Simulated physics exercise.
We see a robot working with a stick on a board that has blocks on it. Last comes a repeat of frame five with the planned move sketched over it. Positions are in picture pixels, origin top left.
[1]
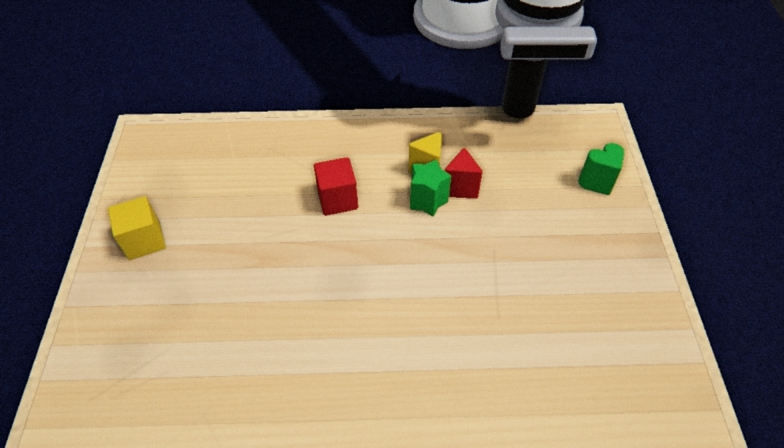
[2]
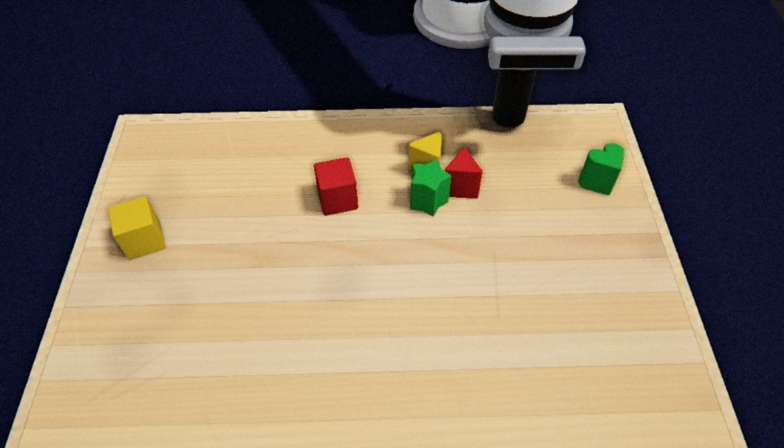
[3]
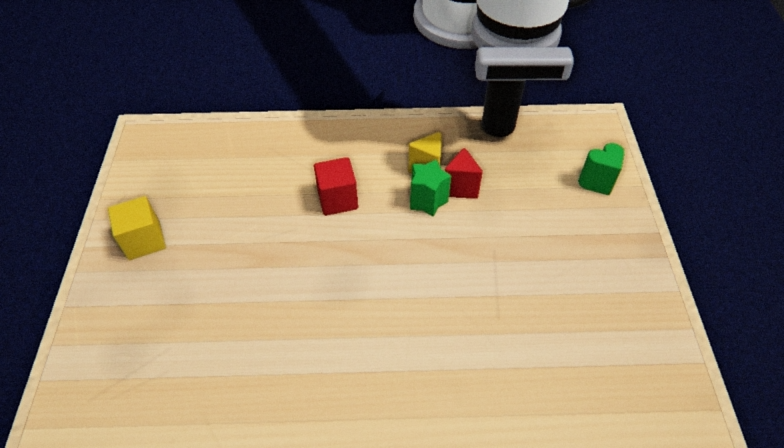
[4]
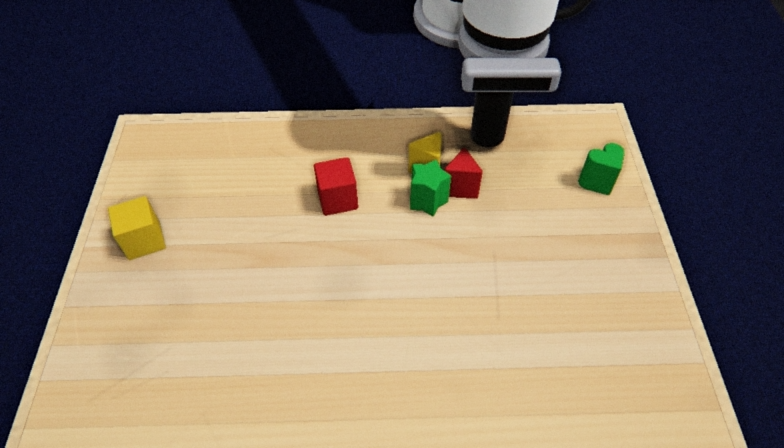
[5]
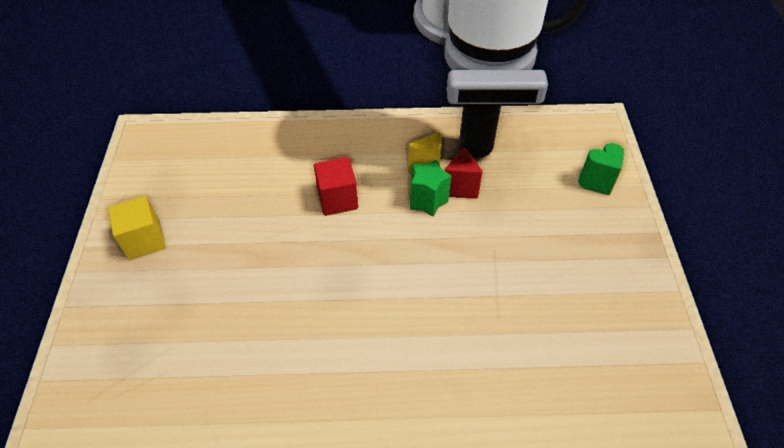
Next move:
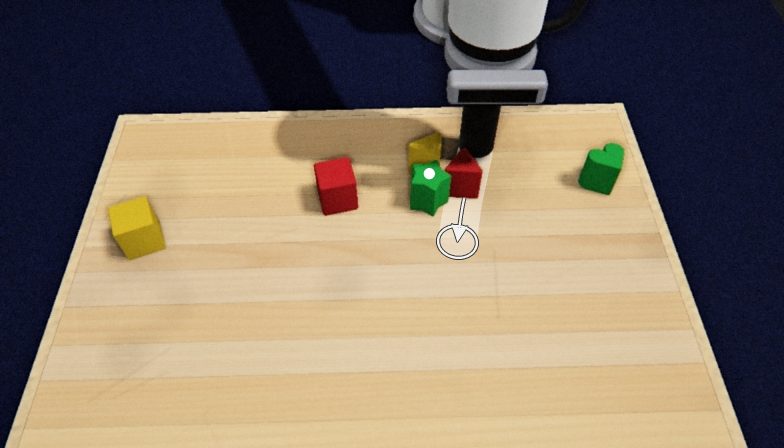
A robot arm's dark stick starts at the far edge of a wooden board and moves a short way left and toward the viewer, drawing close behind the red triangular piece. The yellow and red cubes, yellow triangle, green star and green heart all stay still.
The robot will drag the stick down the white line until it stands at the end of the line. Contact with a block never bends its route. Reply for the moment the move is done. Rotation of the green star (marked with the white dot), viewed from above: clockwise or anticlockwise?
Rotation: Clockwise.
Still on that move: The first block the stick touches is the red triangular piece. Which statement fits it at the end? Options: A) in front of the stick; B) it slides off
Answer: A.
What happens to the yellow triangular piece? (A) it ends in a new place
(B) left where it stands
B
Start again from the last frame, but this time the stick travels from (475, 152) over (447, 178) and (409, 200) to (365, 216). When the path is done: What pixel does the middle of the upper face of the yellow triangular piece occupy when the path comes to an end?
It will end up at (399, 150).
Drawn move, from (475, 152) directly to (457, 242); the dot is on the green star.
What follows on the original path. One third of the way, stick at (469, 174); green star at (427, 179), turned 35° clockwise; red triangular piece at (463, 180).
Two thirds of the way, stick at (463, 203); green star at (427, 179), turned 35° clockwise; red triangular piece at (460, 207), turned 45° anticlockwise.
At the end, stick at (458, 236); yellow triangular piece still; green star at (426, 179), turned 35° clockwise; red triangular piece at (456, 243), turned 50° anticlockwise.
